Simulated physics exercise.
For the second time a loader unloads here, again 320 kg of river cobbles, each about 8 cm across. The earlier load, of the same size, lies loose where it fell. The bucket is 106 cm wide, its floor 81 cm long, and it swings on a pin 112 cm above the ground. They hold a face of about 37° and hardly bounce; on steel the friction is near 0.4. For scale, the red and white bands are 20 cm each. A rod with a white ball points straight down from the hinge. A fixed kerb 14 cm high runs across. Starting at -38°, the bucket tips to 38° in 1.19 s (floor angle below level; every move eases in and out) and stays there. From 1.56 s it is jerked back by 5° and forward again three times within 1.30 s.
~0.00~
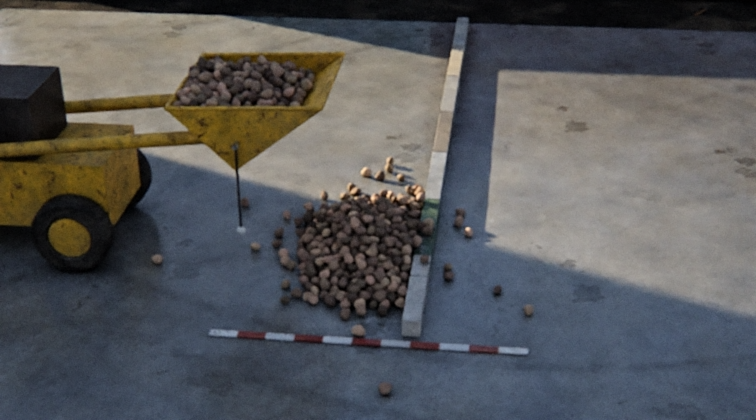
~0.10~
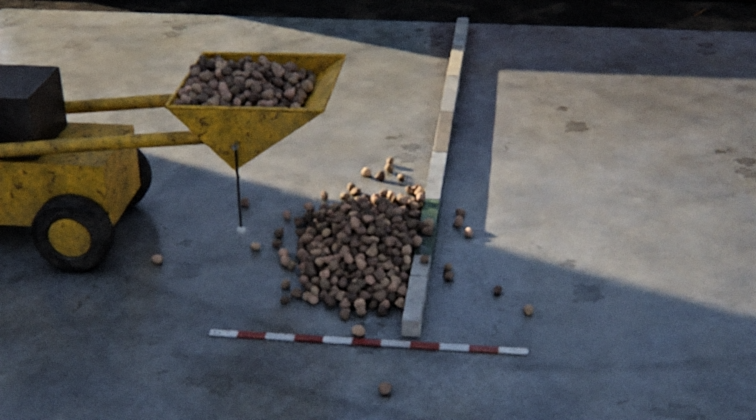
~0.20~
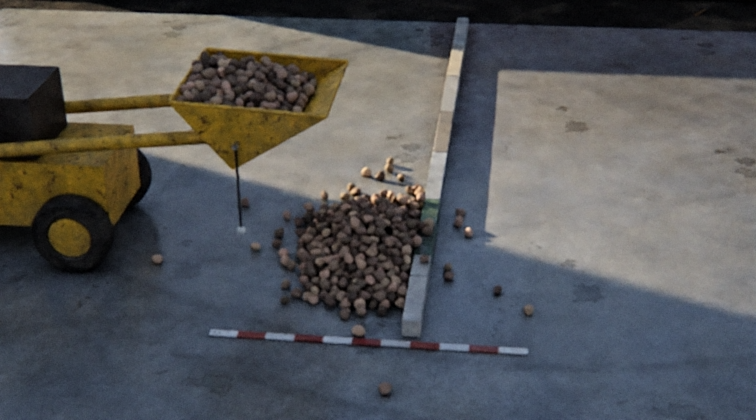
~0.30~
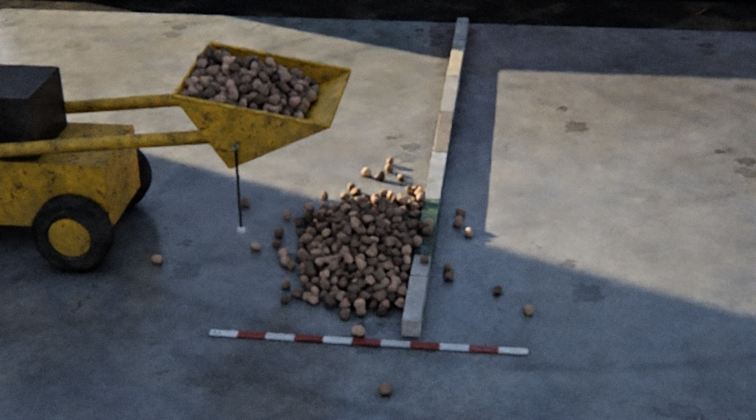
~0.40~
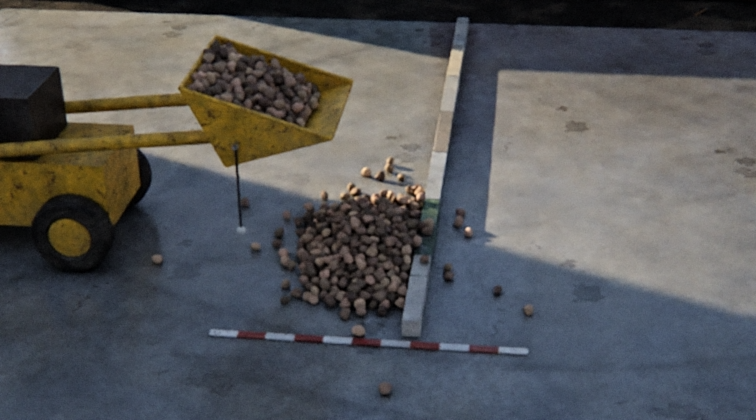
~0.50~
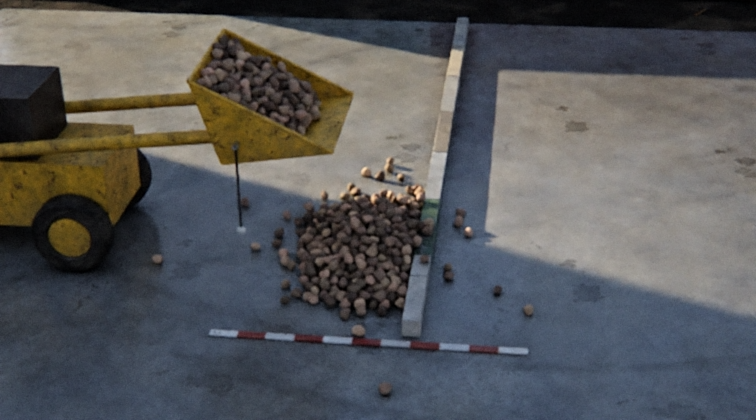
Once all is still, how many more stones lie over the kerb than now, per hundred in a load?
Close to 4 parts in a hundred.
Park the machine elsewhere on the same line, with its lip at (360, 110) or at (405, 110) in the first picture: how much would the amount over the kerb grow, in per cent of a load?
First some 30, then 85 per cent.
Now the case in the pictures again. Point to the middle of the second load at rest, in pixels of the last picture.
Their middle is at about (363, 230).
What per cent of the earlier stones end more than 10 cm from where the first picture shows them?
Roughly 15 per cent of them.
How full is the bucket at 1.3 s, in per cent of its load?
It holds some 50 per cent.
After 0.9 s the floor is at 26°; in per cent of one load, 100 in the bucket, 99 on this side of the kerb, 1 over the kerb; the foremost stones are at (466, 257).
After 1.3 s the floor is at 38°; in per cent of one load, 52 in the bucket, 147 on this side of the kerb, 1 over the kerb; the foremost stones are at (466, 257).
After 3.3 s the floor is at 38°; in per cent of one load, 0 in the bucket, 195 on this side of the kerb, 6 over the kerb; the foremost stones are at (526, 269).
After 5.8 s the floor is at 38°; in per cent of one load, 0 in the bucket, 195 on this side of the kerb, 6 over the kerb; the foremost stones are at (526, 269). Net gain over the kerb, 4.
